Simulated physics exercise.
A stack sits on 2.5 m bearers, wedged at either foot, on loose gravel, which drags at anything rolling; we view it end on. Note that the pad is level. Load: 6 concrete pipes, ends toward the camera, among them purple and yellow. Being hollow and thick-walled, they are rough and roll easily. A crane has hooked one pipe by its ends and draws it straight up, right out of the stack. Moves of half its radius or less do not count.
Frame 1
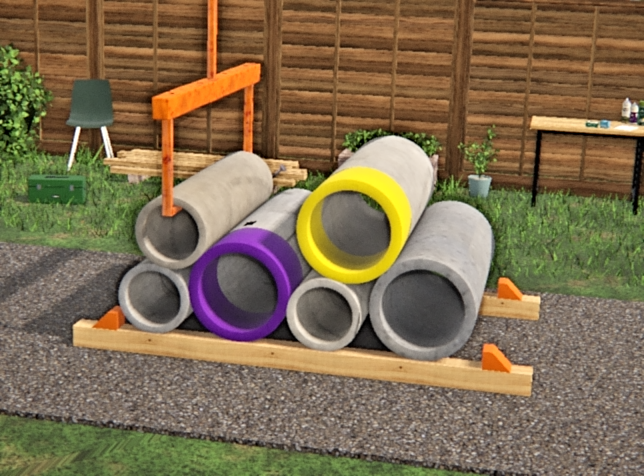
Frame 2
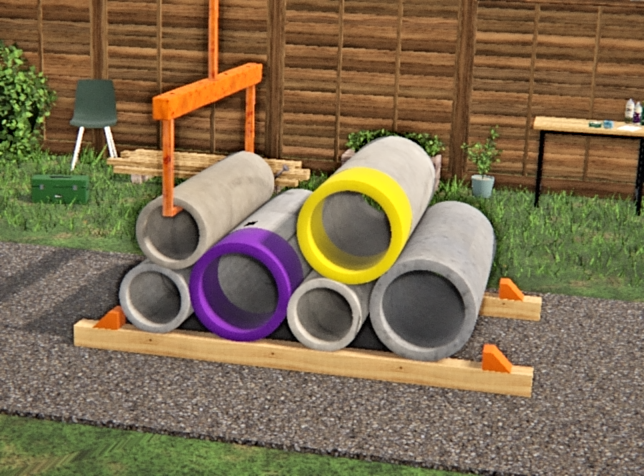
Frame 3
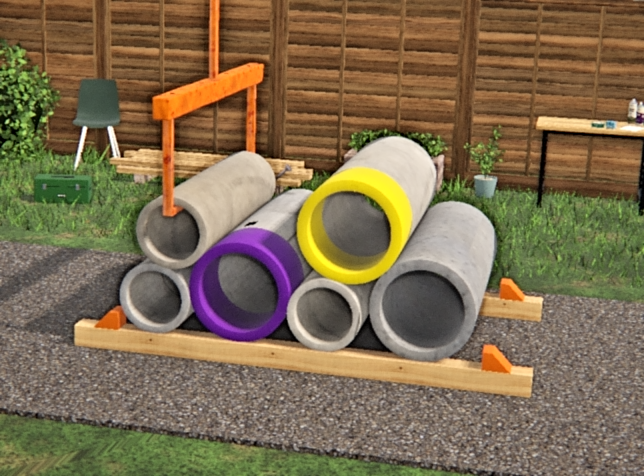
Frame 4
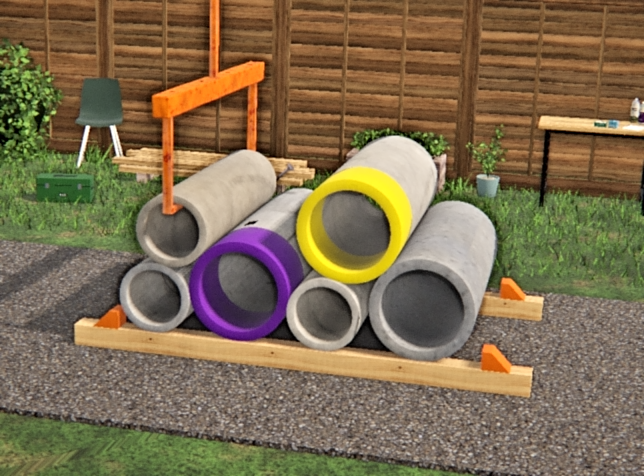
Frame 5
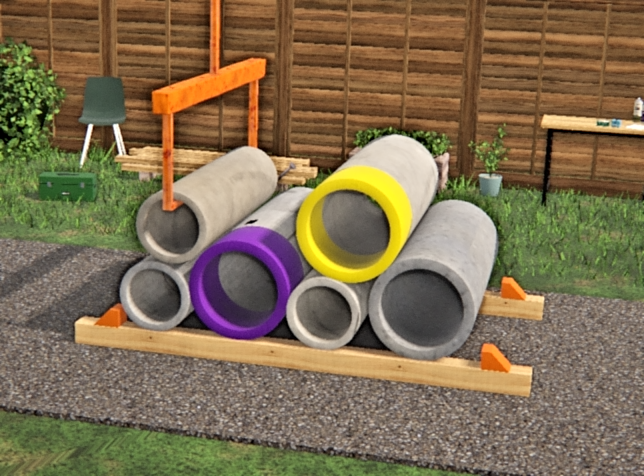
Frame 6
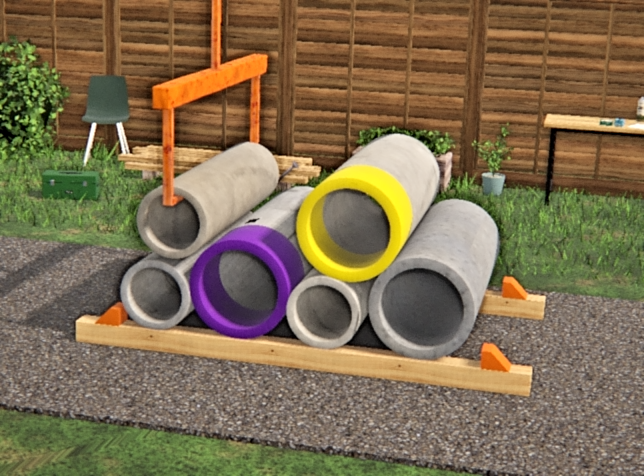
Stack of six concrete pipes on timber bearers, an orange lifting frame barely raising the upper left pipe, the others staying still.
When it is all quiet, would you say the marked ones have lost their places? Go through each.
Purple pipe no, it has not; yellow no, it has not.
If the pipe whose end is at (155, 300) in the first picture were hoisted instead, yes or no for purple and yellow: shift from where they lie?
Lab note: Purple no, it would not, yellow no, it would not.
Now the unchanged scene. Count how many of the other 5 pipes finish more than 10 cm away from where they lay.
The tally comes to 0.
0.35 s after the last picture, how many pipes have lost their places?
By then the number is 0.
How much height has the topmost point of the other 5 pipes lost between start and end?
It sits roughly 0 cm lower at the end.
Then, 0.3 s after the last picture, purple is unmoved; yellow is unmoved; 0 out of place.
At rest (0.8 s after the last picture), purple is where it was; yellow is where it was; 0 out of place.
